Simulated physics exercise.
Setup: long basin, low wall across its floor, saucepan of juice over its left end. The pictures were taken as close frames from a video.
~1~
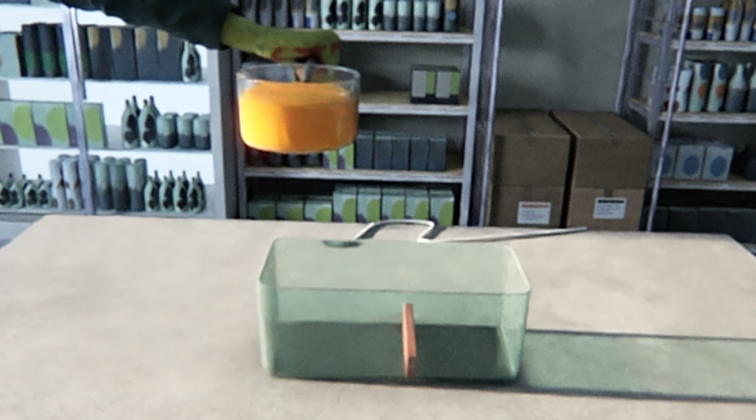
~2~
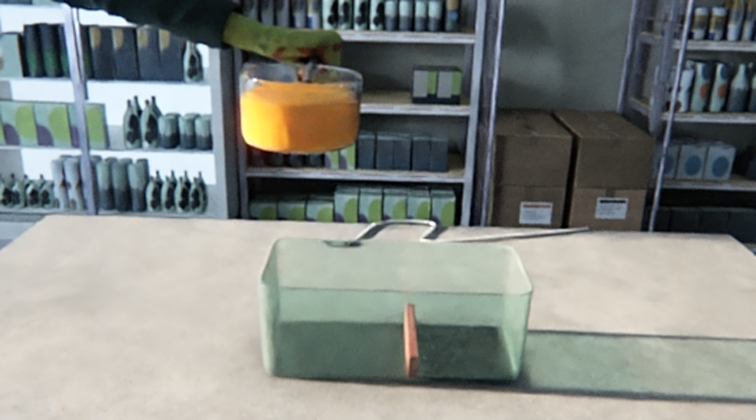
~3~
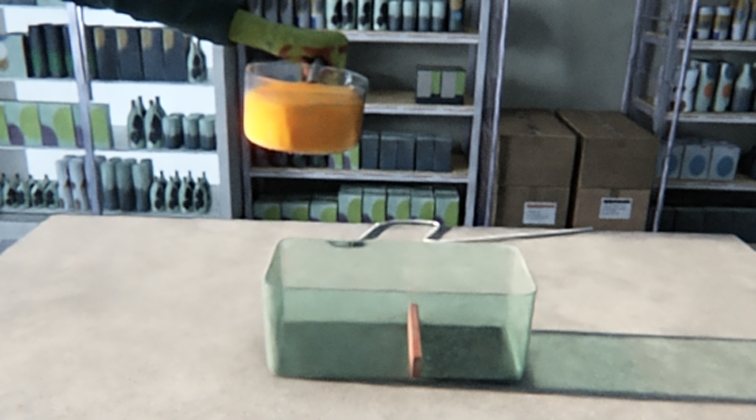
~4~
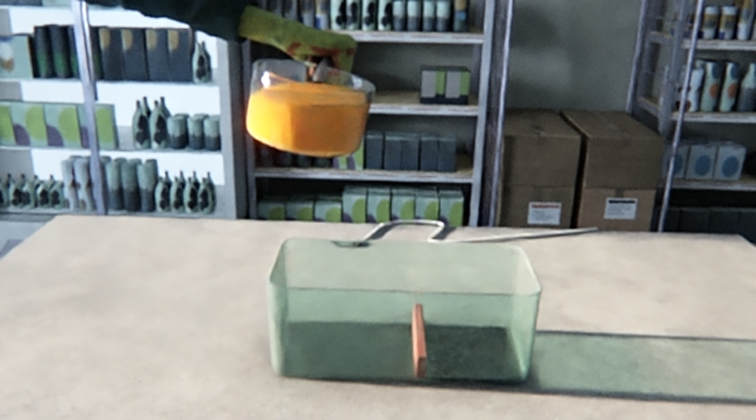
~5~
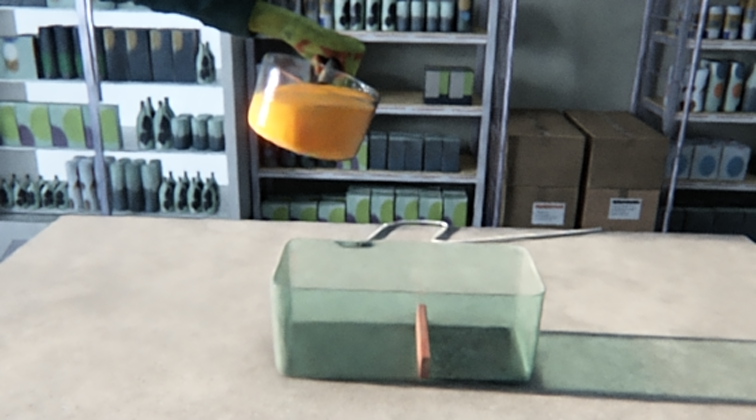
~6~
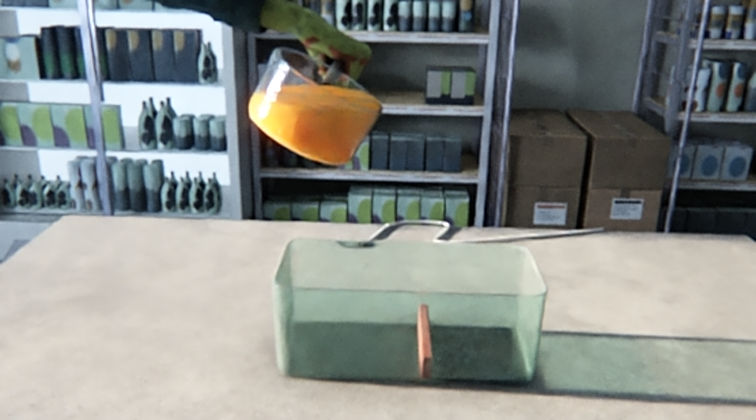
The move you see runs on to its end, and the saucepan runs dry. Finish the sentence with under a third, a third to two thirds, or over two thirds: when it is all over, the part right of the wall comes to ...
When it is all over, the part right of the wall comes to a third to two thirds.
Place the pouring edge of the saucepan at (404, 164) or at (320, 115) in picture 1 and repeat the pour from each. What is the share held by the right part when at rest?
In order, roughly 75 percent and 15 percent.
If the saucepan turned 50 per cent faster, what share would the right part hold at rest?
Something like 45 in a hundred.
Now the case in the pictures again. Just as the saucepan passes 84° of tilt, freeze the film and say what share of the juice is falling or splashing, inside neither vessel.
Estimated: 45 per cent or thereabouts.
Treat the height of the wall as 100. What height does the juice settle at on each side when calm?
Left 40 %, right 70 %.
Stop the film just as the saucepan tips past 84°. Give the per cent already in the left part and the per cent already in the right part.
Left part 5 %; right part 5 %.
A moment on, the saucepan is tipped on its side and 44 per cent is still to pour, 3 is left of the wall and 6 right of it.
Next, the saucepan is tipped on its side and 12 per cent is still to pour, 19 is left of the wall and 53 right of it.
Then the saucepan is tipped on its side and 3 per cent is still to pour, 37 is left of the wall and 55 right of it.
Later the saucepan is tipped on its side and 1 per cent is still to pour, 45 is left of the wall and 52 right of it.
Finally, 46 per cent lies left of the wall, 52 right of it and 1 outside.
